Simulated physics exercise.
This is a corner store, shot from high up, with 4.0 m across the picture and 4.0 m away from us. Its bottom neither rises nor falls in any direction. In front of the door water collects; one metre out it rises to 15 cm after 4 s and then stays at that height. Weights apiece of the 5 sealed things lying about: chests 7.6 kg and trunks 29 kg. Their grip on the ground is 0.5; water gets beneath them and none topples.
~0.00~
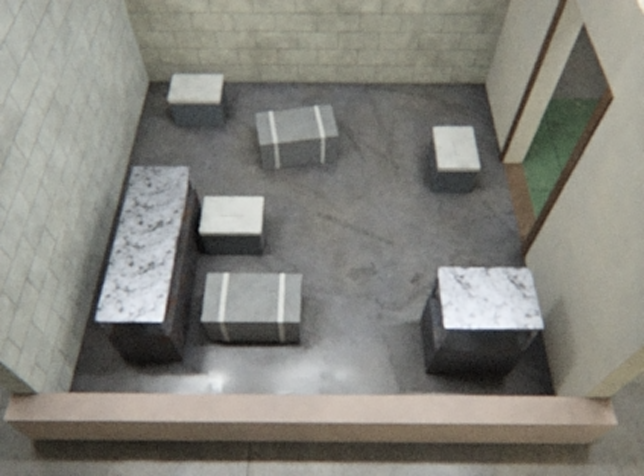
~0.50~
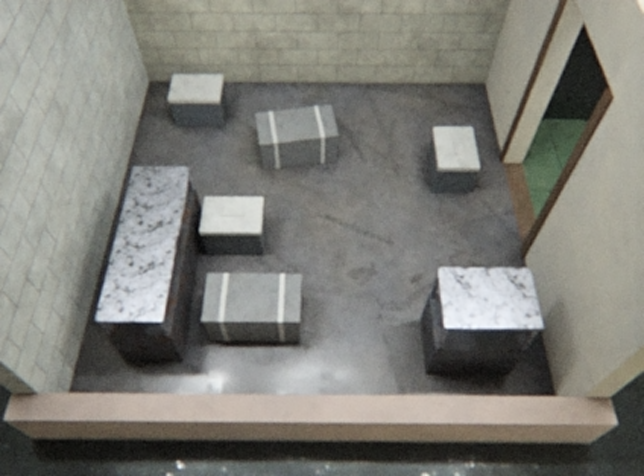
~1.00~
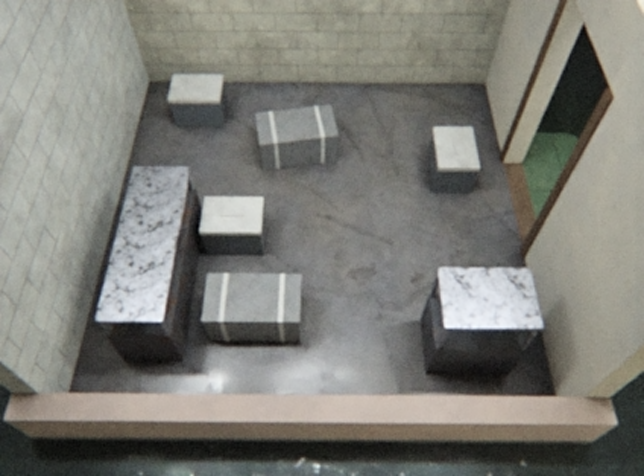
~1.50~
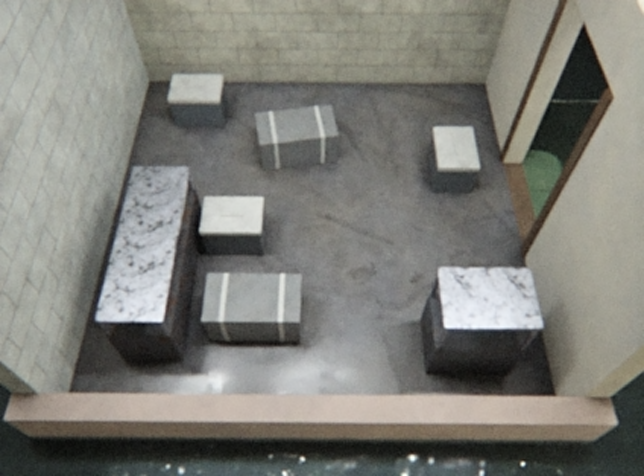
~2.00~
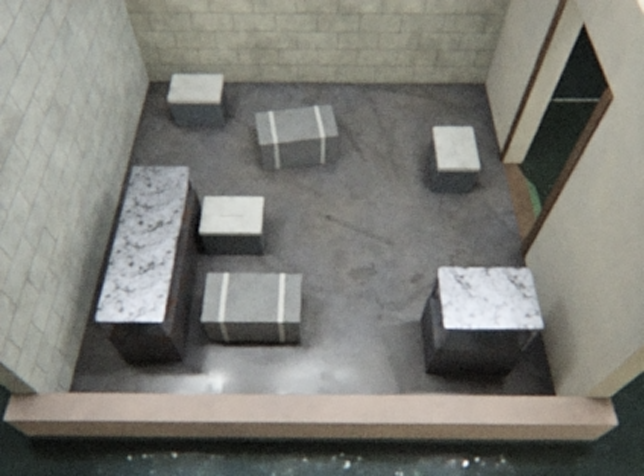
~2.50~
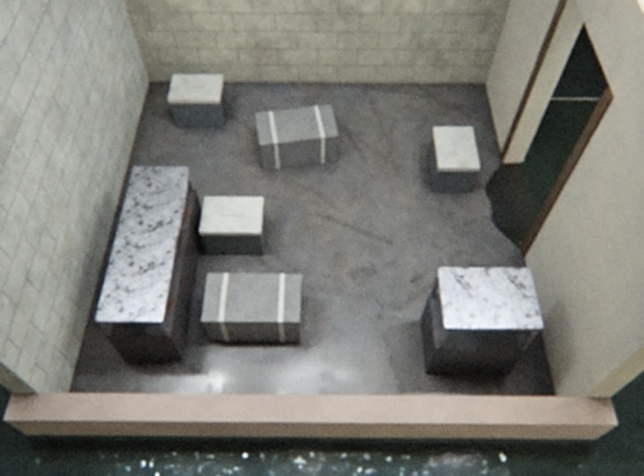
Dark water rises outside the doorway and spreads slightly inside, while the chests stay still.
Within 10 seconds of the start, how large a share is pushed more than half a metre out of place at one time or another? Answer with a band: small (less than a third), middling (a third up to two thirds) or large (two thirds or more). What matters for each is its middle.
Small.
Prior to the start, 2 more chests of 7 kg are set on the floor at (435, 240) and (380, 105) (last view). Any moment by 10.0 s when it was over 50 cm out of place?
Note: Item 1 exceeds the limit; item 2 stays inside the limit.
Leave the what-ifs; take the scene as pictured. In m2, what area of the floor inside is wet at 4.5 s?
Somewhere about 4.5 m2, give or take.
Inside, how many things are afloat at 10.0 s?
The count is 3.
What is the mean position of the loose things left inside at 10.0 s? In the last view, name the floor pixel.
Centred roughly on (249, 180).
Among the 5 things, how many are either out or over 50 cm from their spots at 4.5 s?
By that point, 1.
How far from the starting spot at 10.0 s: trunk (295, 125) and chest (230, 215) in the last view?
Net displacement, in order: 0 cm; 20 cm.
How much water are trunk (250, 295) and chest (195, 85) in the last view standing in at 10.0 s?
Depths: Near 6 cm, then near 6 cm.
After 3.5 s 0 of 5 are over 50 cm from their spots; 0 afloat.
After 4.5 s 1 of 5 are over 50 cm from their spots; 0 afloat.
After 7.0 s 1 of 5 are over 50 cm from their spots; 1 afloat.
After 10.0 s 1 of 5 are over 50 cm from their spots, and 1 have been at some point; 3 afloat.
